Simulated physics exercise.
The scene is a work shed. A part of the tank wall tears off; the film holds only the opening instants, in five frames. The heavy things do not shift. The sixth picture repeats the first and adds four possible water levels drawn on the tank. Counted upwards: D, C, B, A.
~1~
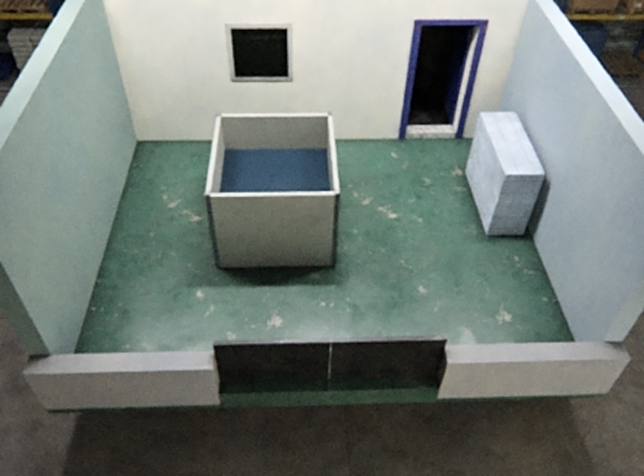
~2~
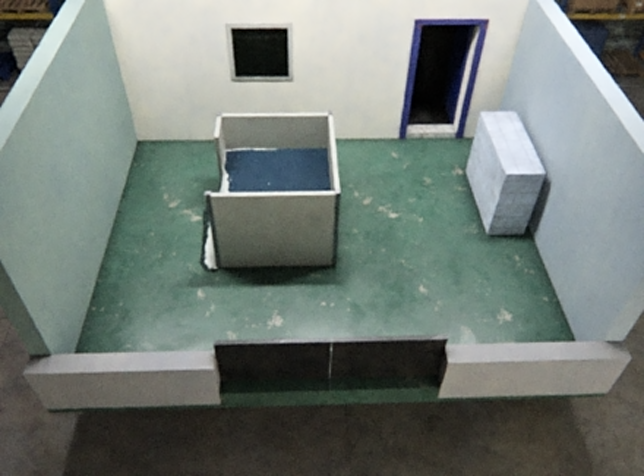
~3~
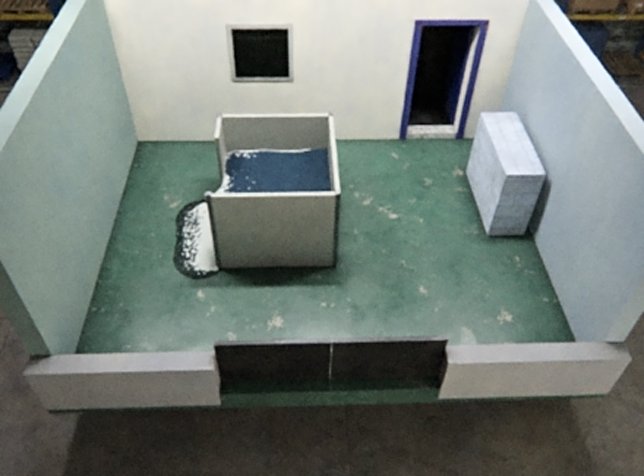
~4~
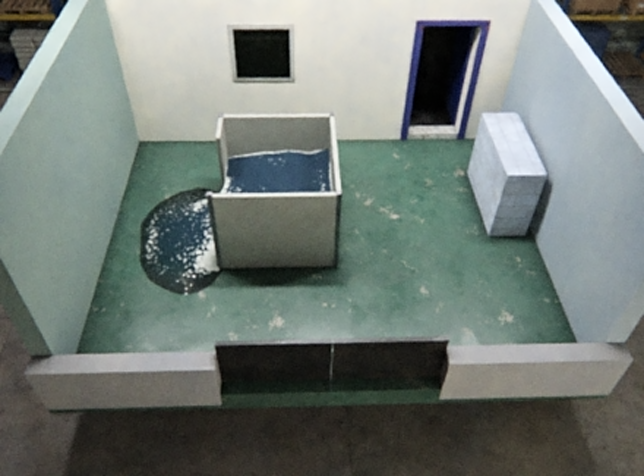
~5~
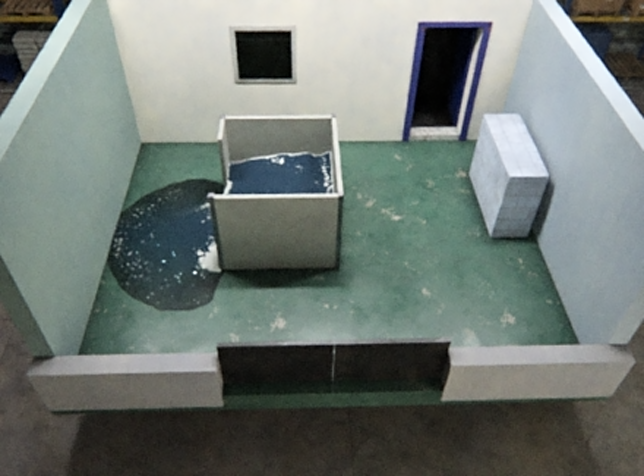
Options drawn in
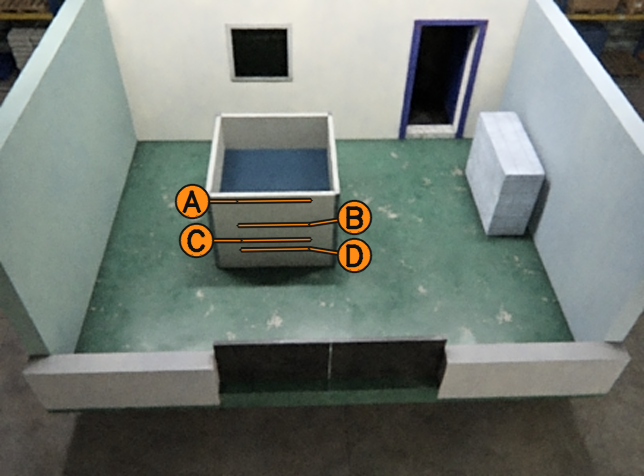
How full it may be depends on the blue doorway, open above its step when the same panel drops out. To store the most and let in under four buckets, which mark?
Choose B.
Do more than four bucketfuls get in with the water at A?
Yes, it does.
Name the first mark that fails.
Mark A.
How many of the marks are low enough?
Three of them.
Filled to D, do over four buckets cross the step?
No, not at all.
In orange, A at (273, 200); B at (274, 225); C at (275, 240); D at (275, 249); from the bottom up D, C, B, A.
If A is chosen, about 9 bucketfuls get in.
If B is chosen, a bucket or two gets in.
If C is chosen, nothing gets over.
If D is chosen, nothing gets over.
